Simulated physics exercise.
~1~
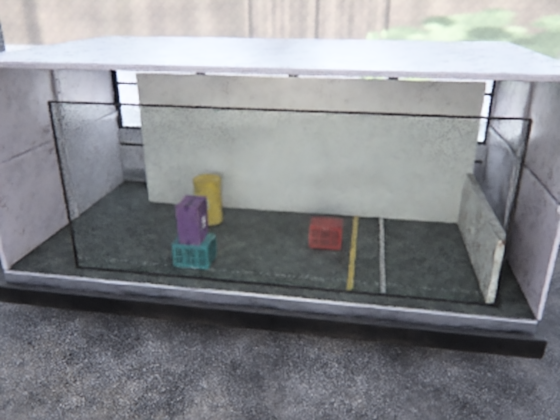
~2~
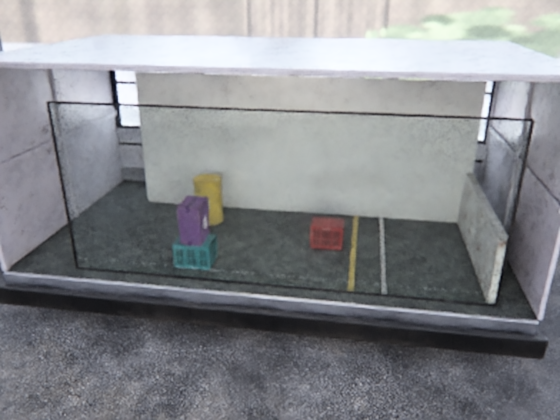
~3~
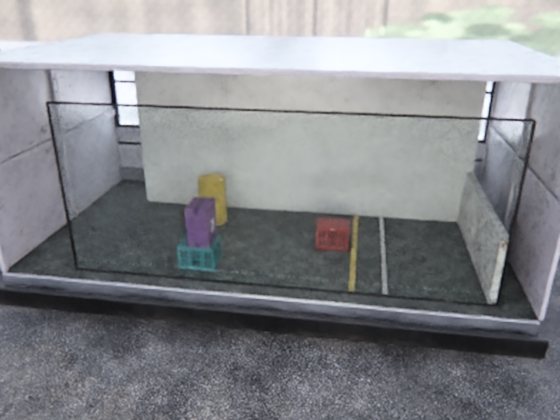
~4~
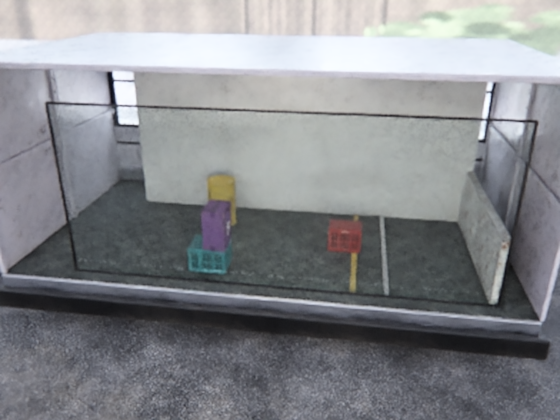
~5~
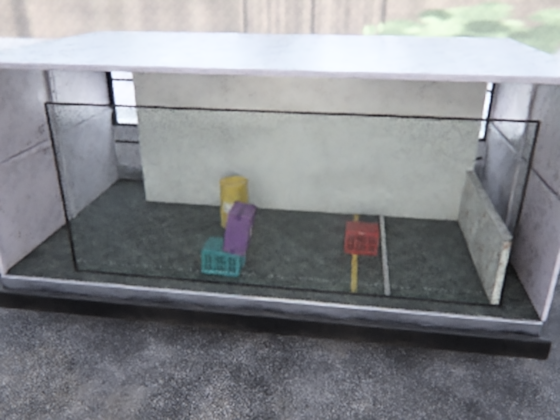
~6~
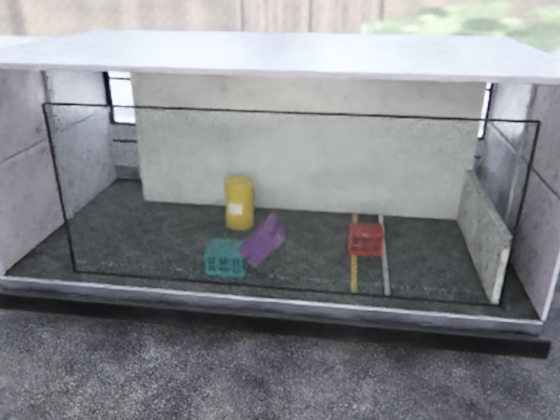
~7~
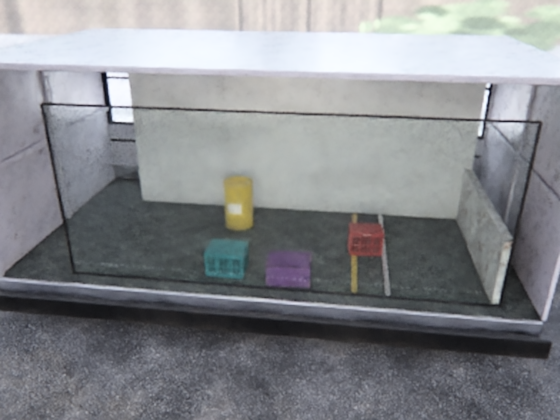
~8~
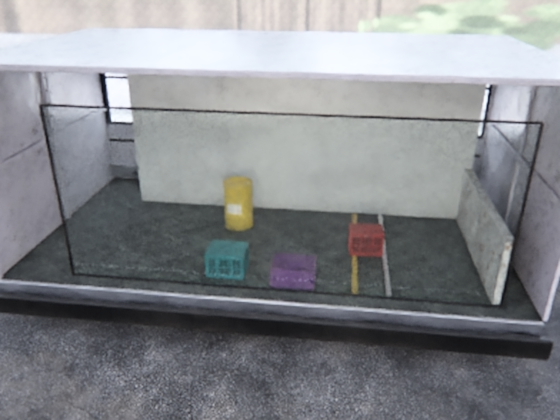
Open-fronted bay with crates and a yellow drum sliding right, a purple pack toppling onto its side, red crate crossing the yellow line.
